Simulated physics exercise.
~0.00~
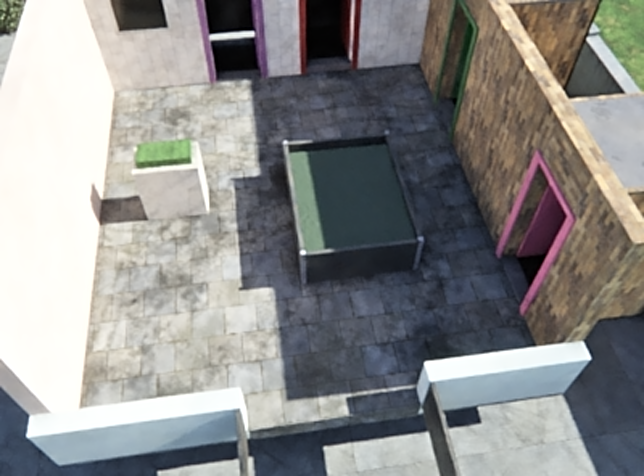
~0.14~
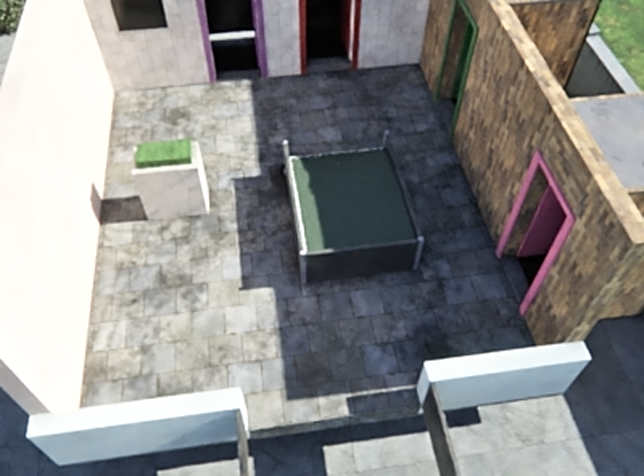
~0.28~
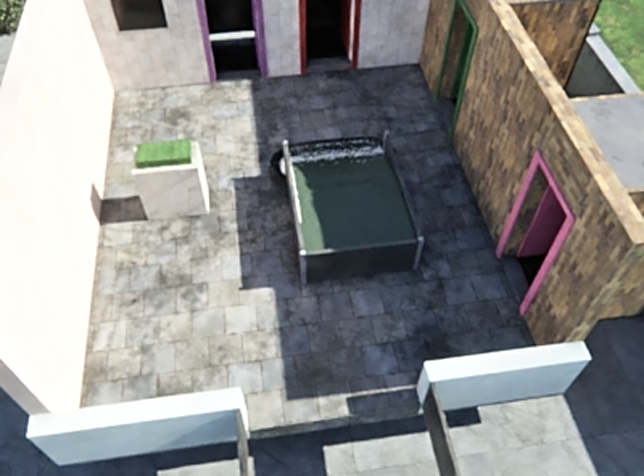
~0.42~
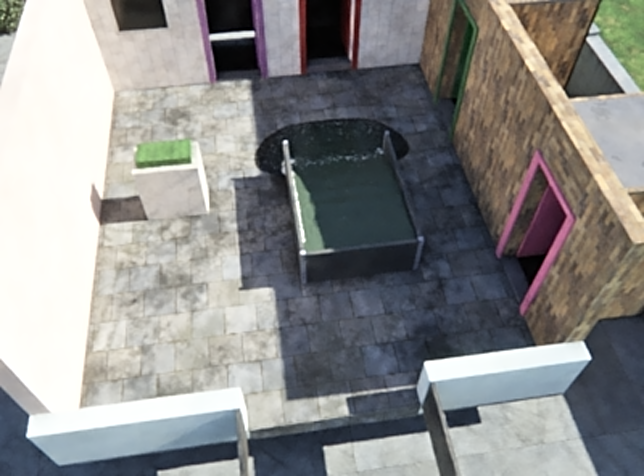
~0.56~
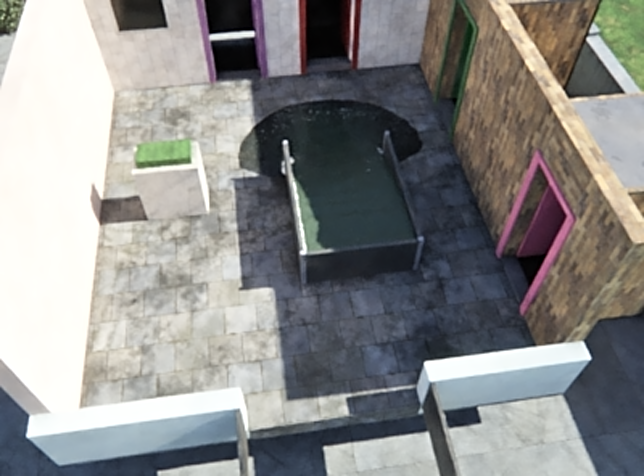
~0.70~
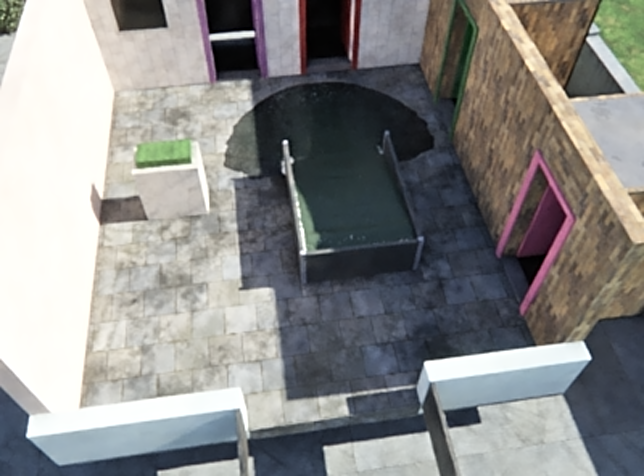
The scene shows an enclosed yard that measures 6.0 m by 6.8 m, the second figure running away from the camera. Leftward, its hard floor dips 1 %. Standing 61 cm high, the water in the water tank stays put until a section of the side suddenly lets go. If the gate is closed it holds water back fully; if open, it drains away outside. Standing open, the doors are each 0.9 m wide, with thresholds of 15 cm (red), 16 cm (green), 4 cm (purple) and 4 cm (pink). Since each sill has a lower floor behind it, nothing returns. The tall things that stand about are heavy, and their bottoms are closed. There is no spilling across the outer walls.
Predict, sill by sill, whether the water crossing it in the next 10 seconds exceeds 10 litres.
One by one: Red door: Outstrips the figure; green door: Lags behind the figure; purple door: Outstrips the figure; pink door: Lags behind the figure.
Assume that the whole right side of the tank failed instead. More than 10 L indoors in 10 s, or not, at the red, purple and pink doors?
At red the amount is beneath the mark, at purple it is beneath the mark, and at pink it is higher than the mark.
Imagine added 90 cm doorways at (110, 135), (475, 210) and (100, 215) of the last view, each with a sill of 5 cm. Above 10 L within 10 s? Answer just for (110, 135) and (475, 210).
Exceeded, within it.
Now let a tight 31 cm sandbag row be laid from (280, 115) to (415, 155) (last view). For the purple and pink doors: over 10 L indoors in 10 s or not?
Checking the limit, purple is too much, pink is fine.
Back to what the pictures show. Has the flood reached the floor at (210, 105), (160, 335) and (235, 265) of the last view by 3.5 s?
Listed in sequence, the spots are drenched, bone dry and bone dry.
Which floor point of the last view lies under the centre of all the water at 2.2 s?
Its balance point sits around (330, 144).
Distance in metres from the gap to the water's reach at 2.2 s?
Around 4.4 metres.
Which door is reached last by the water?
It's the pink door that comes last.
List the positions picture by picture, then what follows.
In the first picture, the water tank at (348, 192) is whole and still, 61 cm deep.
In the second picture, water pours out on the water tank's far side and has run 0.9 m, to a hidden place; typically 7 cm deep outside, 61 cm at the water tank's back.
In the third picture, water pours out on the water tank's far side and has run 1.1 m, to a hidden place; typically 10 cm deep outside, 61 cm at the water tank's back.
In the fourth picture, water pours out on the water tank's far side and has run 1.4 m, to (384, 128); typically 8 cm deep outside, 61 cm at the water tank's back.
In the fifth picture, water pours out on the water tank's far side and has run 1.8 m, to (287, 110); typically 7 cm deep outside, 60 cm at the water tank's back.
In the sixth picture, water pours out on the water tank's far side and has run 2.3 m, to (299, 88); typically 5 cm deep outside, 52 cm at the water tank's back.
After 1.4 s water covers 30 % of the floor and is deepest (32 cm) near (300, 76); red door 30 cm at the sill, 29 L in, green door 4 cm at the sill, 0 L in, purple door 12 cm at the sill, 6 L in, pink door not reached.
After 2.2 s water covers 30 % of the floor and is deepest (32 cm) near (398, 67); red door 31 cm at the sill, 91 L in, green door 4 cm at the sill, 0 L in, purple door 18 cm at the sill, 59 L in, pink door not reached.
After 3.5 s water covers 35 % of the floor and is deepest (26 cm) near (114, 100); red door 21 cm at the sill, 152 L in, green door 12 cm at the sill, 0 L in, purple door 13 cm at the sill, 141 L in, pink door not reached.
After 6.0 s water covers 70 % of the floor and is deepest (16 cm) near (123, 105); red door 8 cm at the sill, 162 L in, green door 6 cm at the sill, 0 L in, purple door 7 cm at the sill, 186 L in, pink door 2 cm at the sill, 0 L in.
After 10.0 s water covers 90 % of the floor and is deepest (10 cm) near (80, 408); red door 4 cm at the sill, 162 L in, green door 2 cm at the sill, 0 L in, purple door 6 cm at the sill, 198 L in, pink door 4 cm at the sill, 1 L in.
